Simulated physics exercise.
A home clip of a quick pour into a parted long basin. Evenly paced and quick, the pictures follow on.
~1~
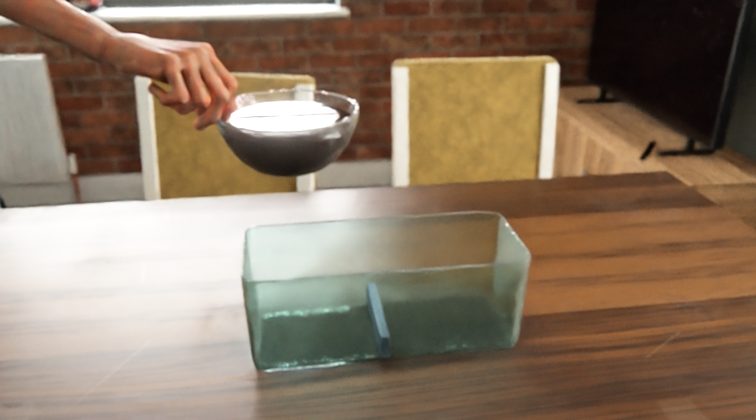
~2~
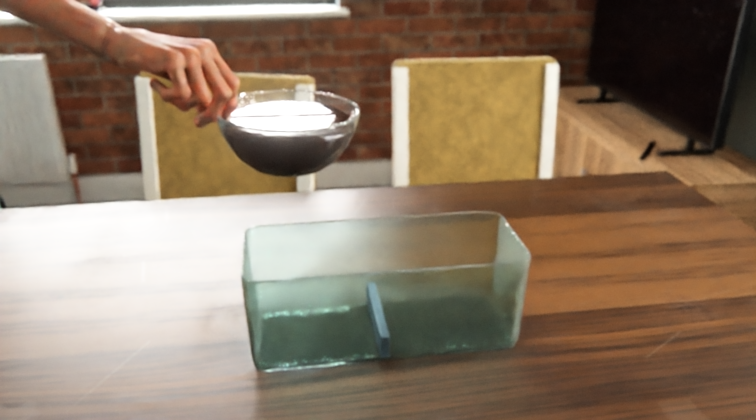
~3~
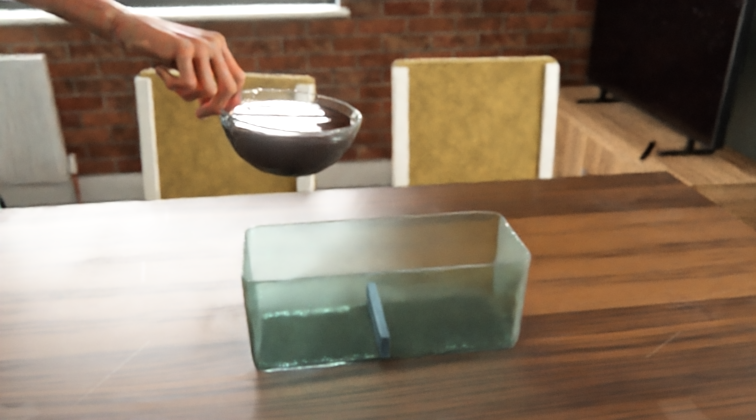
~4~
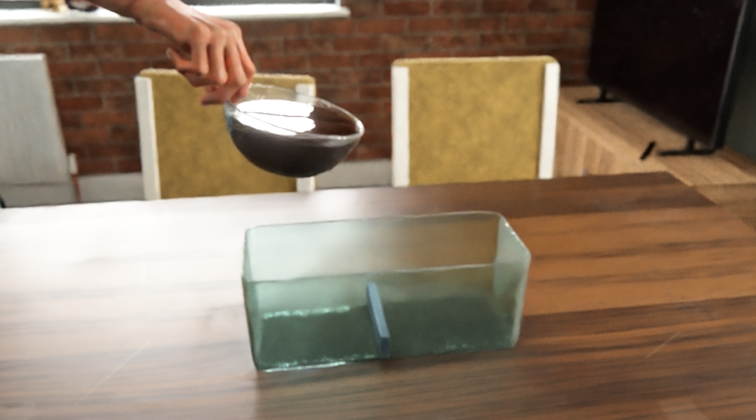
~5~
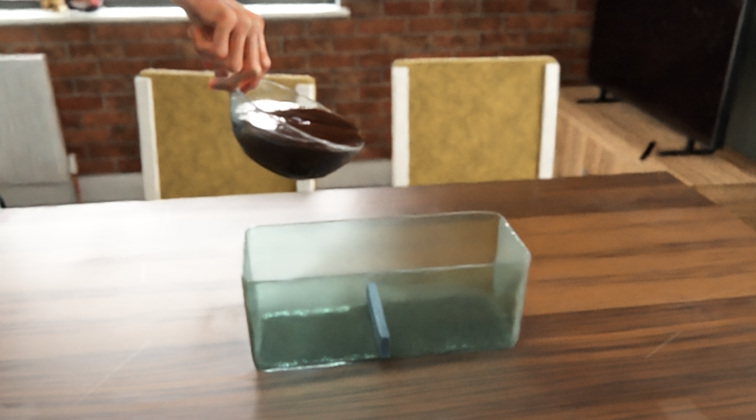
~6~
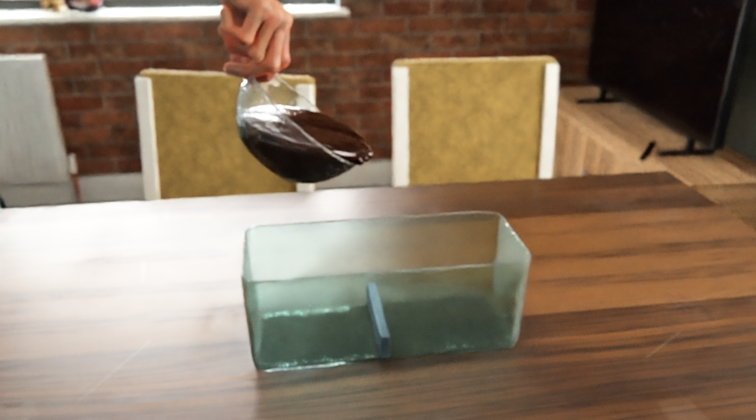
A hand held a clear glass bowl of dark liquid above a long, greenish glass basin with a low divider, then steadily tilted it to the right until the liquid reached the lip.
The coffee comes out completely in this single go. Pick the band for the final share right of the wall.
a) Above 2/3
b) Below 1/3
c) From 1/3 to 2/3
Option c: From 1/3 to 2/3.
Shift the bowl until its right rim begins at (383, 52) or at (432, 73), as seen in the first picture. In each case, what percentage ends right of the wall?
In order, some 65 and 60 percent.
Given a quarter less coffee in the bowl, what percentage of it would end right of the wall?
Near 60 in a hundred.
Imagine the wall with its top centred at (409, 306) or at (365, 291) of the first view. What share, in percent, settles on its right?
About 40 % and 70 %.
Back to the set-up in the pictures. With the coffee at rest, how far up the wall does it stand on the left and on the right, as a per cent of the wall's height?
40 per cent for the left part, 50 for the right.
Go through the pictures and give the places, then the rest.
Tilt 0°; pouring edge (357, 108); surface from (221, 121) to (353, 115); the long basin's rim runs from (243, 254) to (514, 235); the wall's top is at (377, 308), in the first picture.
Tilt 2°; pouring edge (358, 110); surface from (221, 119) to (353, 116), in the second picture.
Tilt 8°; pouring edge (360, 117); surface from (224, 116) to (355, 119), in the third picture.
Tilt 17°; pouring edge (362, 128); surface from (227, 111) to (358, 123), in the fourth picture.
Tilt 29°; pouring edge (361, 142); surface from (233, 110) to (352, 129); 2 per cent is over the edge, in the fifth picture.
Tilt 43°; pouring edge (356, 158); surface from (239, 114) to (335, 131); 10 per cent is over the edge, in the sixth picture.
A moment on, the bowl is tipped right over and 0 per cent is still to pour, 24 is left of the wall and 58 right of it.
Next, the bowl is tipped right over and 0 per cent is still to pour, 32 is left of the wall and 56 right of it.
Then the bowl is tipped right over and 1 per cent is still to pour, 34 is left of the wall and 58 right of it.
Later the bowl is tipped right over and 0 per cent is still to pour, 38 is left of the wall and 58 right of it.
Finally, 38 per cent lies left of the wall, 58 right of it and 4 outside.
